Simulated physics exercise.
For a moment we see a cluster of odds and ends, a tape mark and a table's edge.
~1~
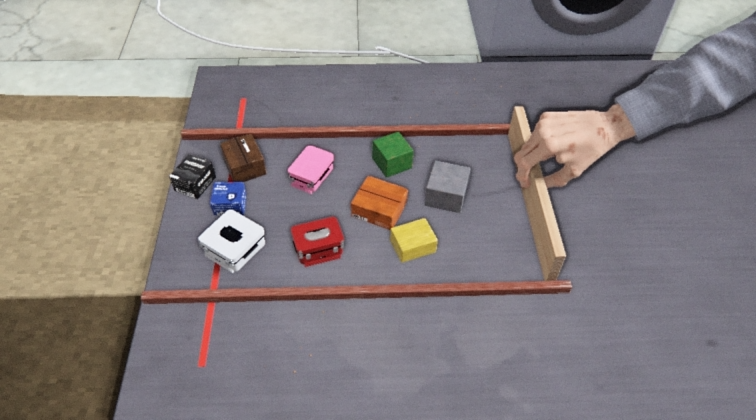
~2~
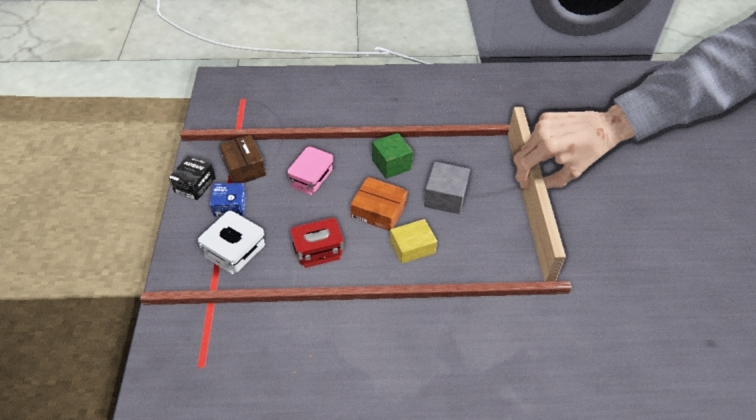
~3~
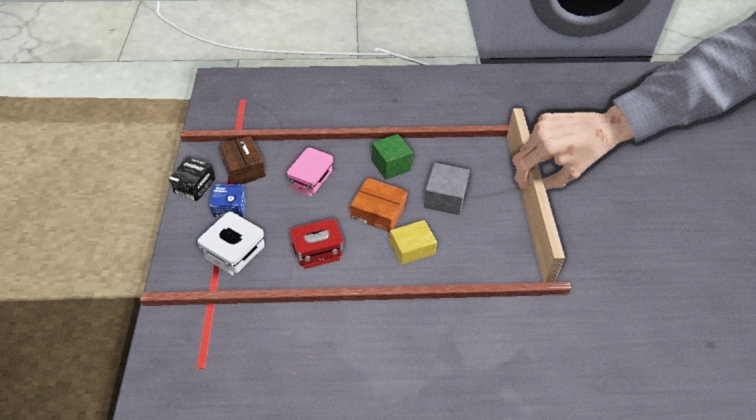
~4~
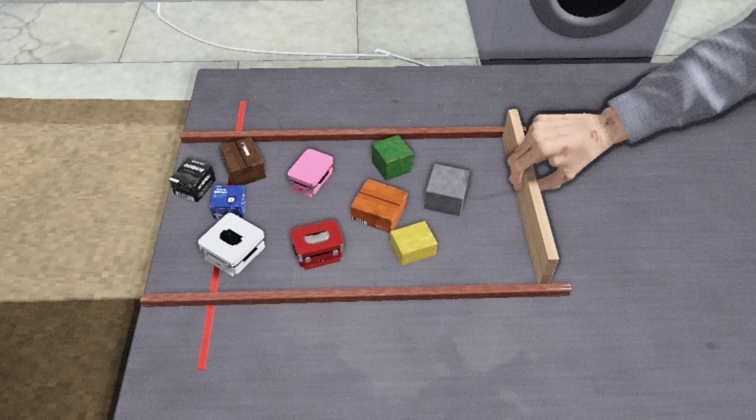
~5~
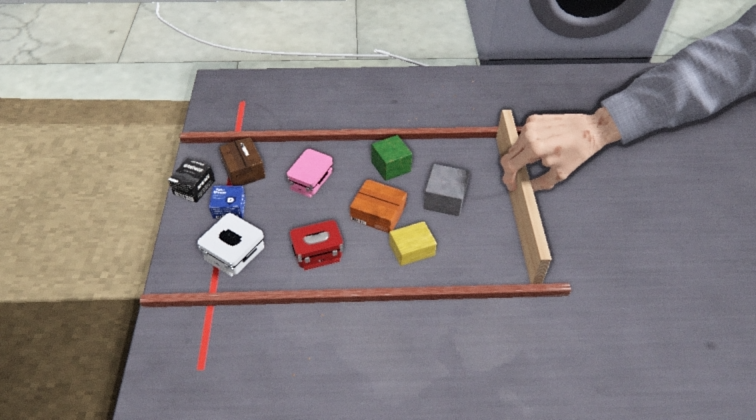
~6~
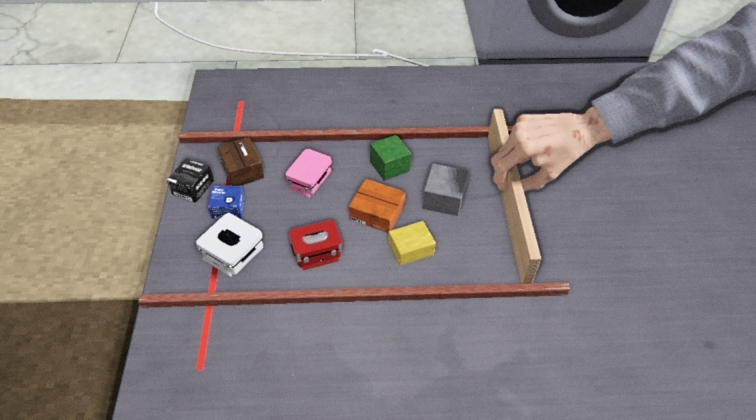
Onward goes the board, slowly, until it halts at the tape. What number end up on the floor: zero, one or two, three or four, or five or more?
The push will most likely drop three or four pieces.
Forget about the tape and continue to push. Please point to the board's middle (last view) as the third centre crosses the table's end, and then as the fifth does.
In pixels, around (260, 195) followed by around (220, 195).
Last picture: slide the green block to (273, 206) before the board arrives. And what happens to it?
Well, the green block fails to stay.
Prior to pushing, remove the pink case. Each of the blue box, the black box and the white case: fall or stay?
The blue box goes over; the black box drops off; the white case falls.
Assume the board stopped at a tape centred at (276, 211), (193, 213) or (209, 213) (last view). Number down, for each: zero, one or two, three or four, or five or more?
First one to two, then more than four, and last more than four.
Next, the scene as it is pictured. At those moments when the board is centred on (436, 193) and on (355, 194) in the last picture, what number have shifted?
At that stage 2; at the next, 6.
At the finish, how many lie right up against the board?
The number is 3.
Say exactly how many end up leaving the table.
That totals 4.
Soon after, none off yet; black box at rest near (191, 180); blue box at rest near (227, 202); brown box at rest near (241, 162).
Then, none off yet; black box at rest near (191, 180); blue box moved a little near (213, 202); brown box moved a little near (229, 160).
At rest, the number that fall off is three or four; fallen, white case, brown box, blue box and black box.
